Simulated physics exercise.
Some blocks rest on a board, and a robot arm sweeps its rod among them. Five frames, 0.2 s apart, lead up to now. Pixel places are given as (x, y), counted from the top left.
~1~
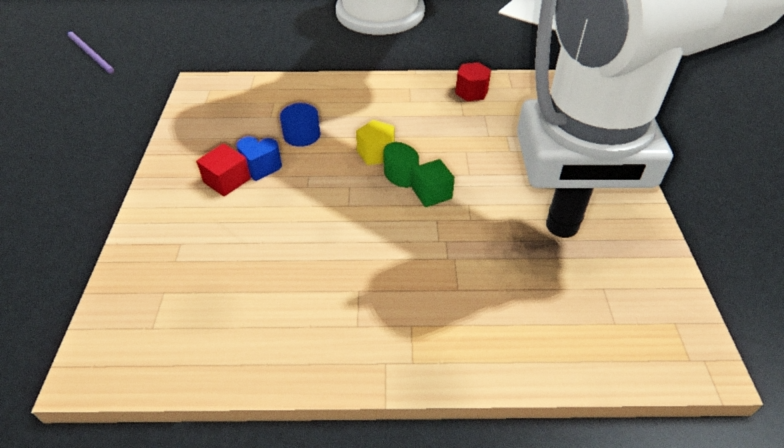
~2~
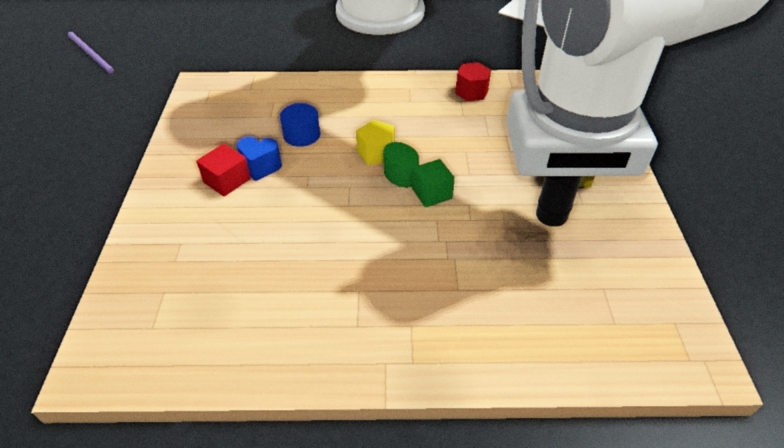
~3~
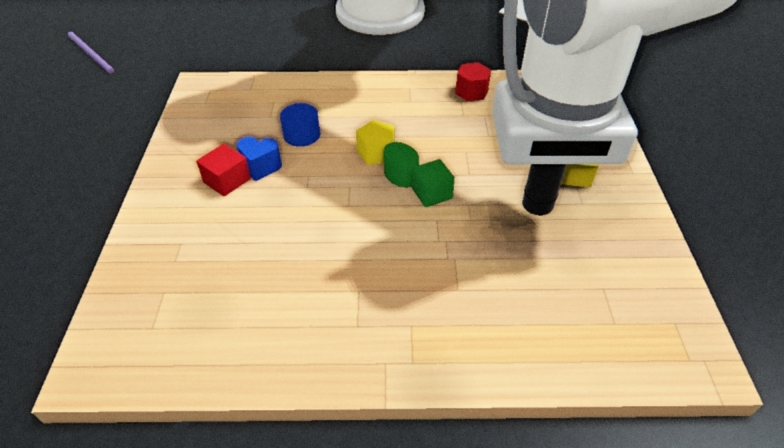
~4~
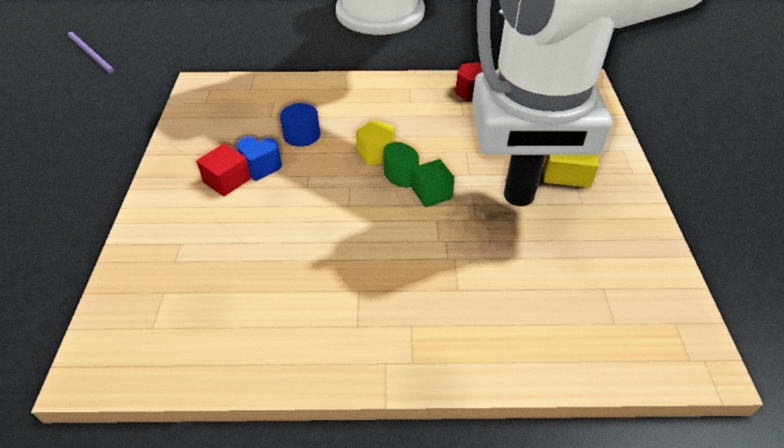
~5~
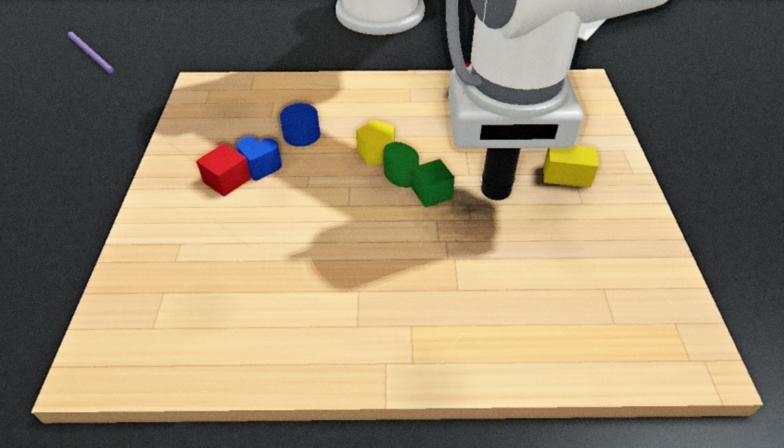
On a light wooden board scattered with red, blue, green and yellow blocks, a robot arm holds its black rod upright near the right side. The arm sweeps steadily leftward and slightly back, uncovering a yellow block behind it, and its rod nears the green square while the visible blocks stay still.
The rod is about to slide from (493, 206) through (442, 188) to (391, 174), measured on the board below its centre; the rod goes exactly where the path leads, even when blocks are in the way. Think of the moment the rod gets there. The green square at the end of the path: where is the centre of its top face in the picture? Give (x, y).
Somewhere near (400, 178).
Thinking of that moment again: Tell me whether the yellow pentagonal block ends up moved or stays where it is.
By then it is displaced.
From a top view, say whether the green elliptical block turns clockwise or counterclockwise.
It is turned clockwise.
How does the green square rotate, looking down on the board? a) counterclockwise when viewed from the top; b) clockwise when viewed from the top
I'll go with a - counterclockwise when viewed from the top.
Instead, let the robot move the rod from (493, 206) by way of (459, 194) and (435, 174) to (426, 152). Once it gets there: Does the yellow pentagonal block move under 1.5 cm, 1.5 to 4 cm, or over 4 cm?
The block shifts less than 1.5 cm.
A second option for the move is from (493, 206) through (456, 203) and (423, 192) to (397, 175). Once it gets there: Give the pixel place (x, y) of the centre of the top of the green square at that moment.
Put as a pixel place, it's (381, 173).
On the path given first. One third of the way, rod (460, 179); green square (427, 173).
Two thirds of the way, rod (425, 168); green elliptical block (395, 152), turned 15° clockwise; green square (406, 179), turned 15° anticlockwise.
At the end, rod (391, 159); yellow pentagonal block (367, 124), turned 10° clockwise; green elliptical block (362, 148), turned 50° clockwise; green square (400, 179), turned 40° anticlockwise; yellow rectangle not moved.
